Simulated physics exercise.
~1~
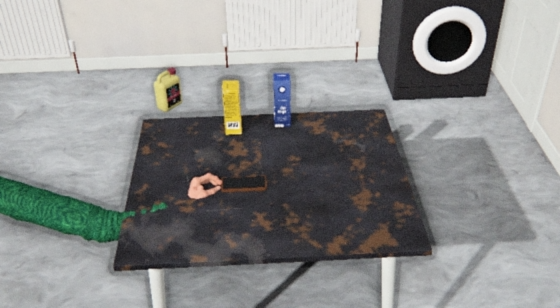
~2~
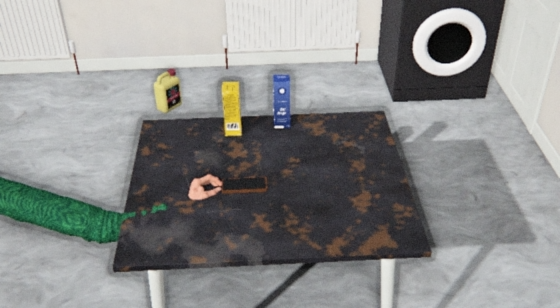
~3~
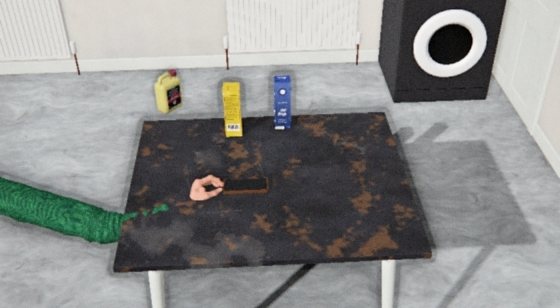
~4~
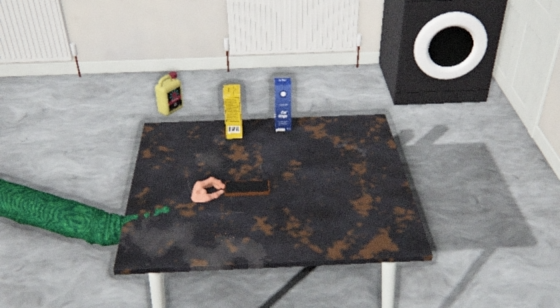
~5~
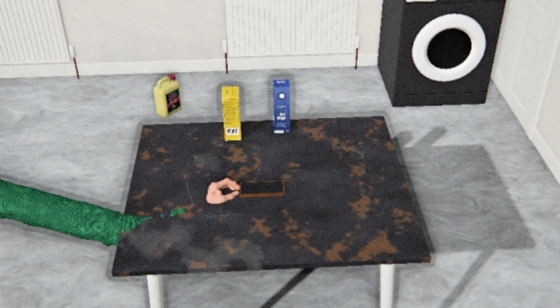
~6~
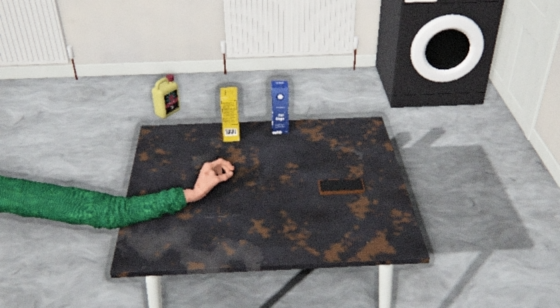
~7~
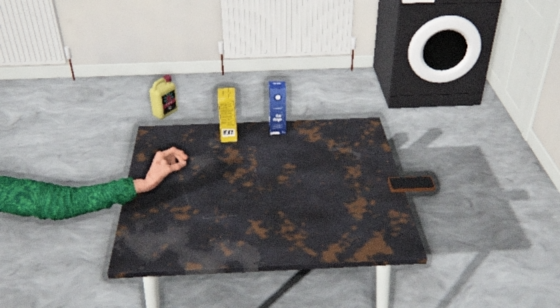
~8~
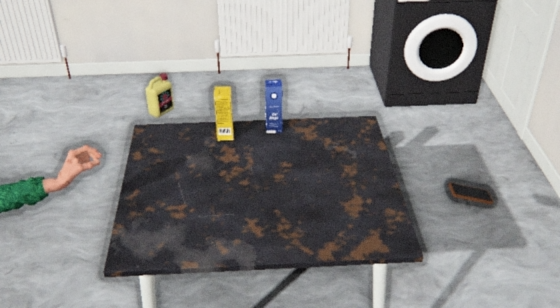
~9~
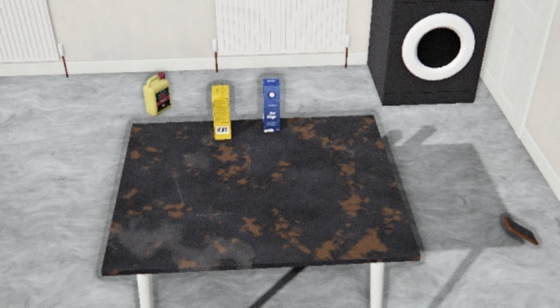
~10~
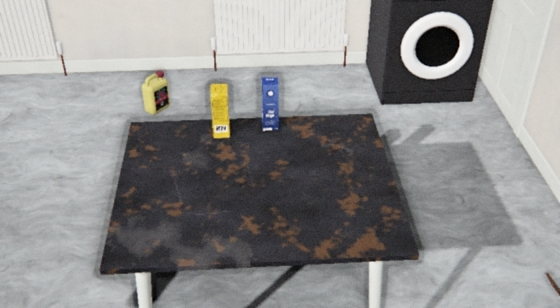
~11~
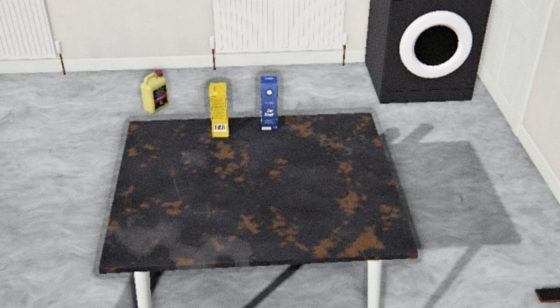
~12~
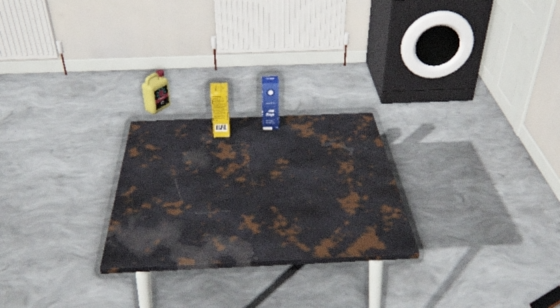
In the video, a hand in a green sleeve pushes a brown phone rightward across a dark, rust-patched table, then lets go and withdraws. The phone slides off the right edge and drops to the floor, while the yellow and blue cartons stay in place.
